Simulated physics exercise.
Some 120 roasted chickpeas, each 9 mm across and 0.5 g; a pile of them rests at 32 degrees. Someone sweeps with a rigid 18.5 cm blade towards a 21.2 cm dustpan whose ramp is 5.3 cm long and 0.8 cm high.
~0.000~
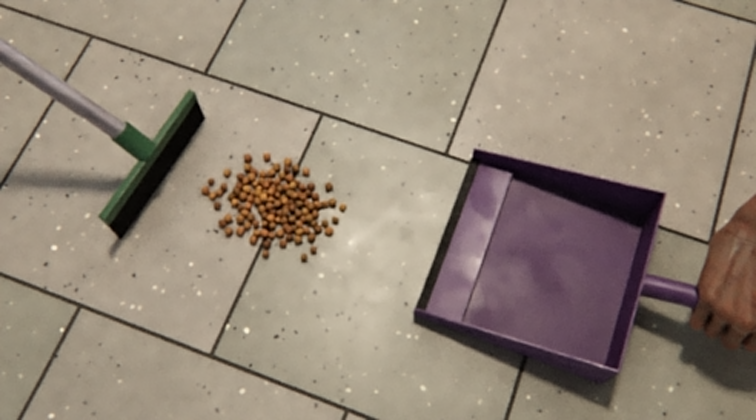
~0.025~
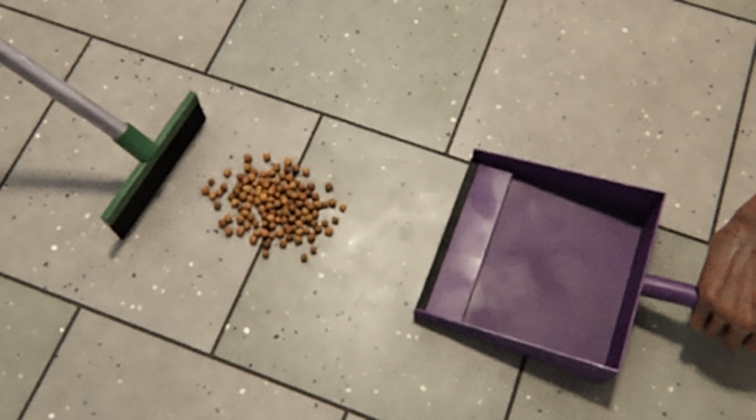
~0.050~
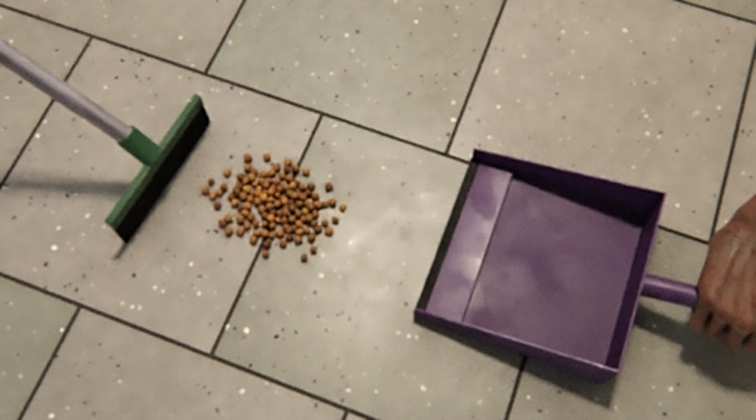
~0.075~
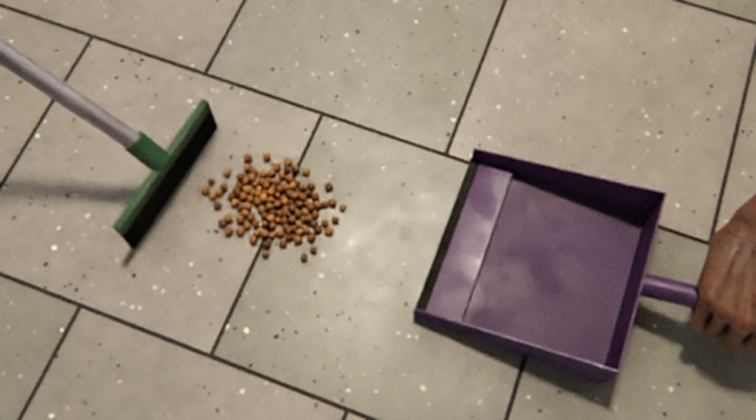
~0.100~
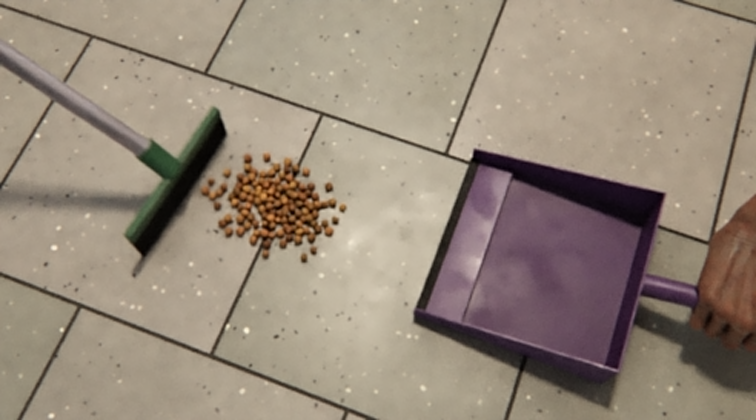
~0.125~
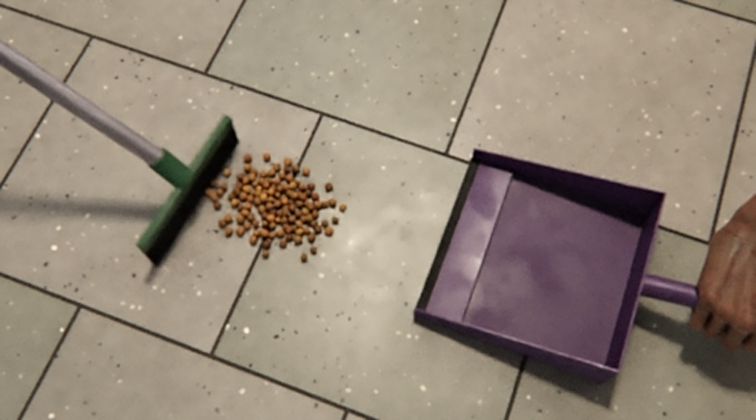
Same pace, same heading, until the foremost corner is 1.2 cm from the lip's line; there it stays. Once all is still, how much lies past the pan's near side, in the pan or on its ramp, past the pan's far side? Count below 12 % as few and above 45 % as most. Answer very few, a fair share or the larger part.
Near side: A fair share, pan: A fair share, far side: Very few.
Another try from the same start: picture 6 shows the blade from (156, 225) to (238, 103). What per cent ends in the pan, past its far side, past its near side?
Pan 40, far 0, near 20.
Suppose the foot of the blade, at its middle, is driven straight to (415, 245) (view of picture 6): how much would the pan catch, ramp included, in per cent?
About 50 per cent.
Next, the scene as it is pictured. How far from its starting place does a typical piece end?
About 24 cm.
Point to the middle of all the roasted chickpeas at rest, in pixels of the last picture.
Near (442, 290).
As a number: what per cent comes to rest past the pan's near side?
Roughly 35 per cent.
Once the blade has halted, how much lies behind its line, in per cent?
Some 30 per cent.
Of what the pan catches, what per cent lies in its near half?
Some 100 per cent.
After 0.31 s, middle of the blade 16 cm from the lip; 0 % over the lip, far side 0 %, near side 15 %.
After 0.44 s, middle of the blade 6 cm from the lip; 0 % over the lip, far side 0 %, near side 30 %.
After 0.70 s, middle of the blade 2 cm from the lip; 30 % over the lip, far side 0 %, near side 35 %.
In the end, at 1.1 s, near side 35 %, pan 30 %, far side 0 %, in front of the lip or behind the blade 40 %.
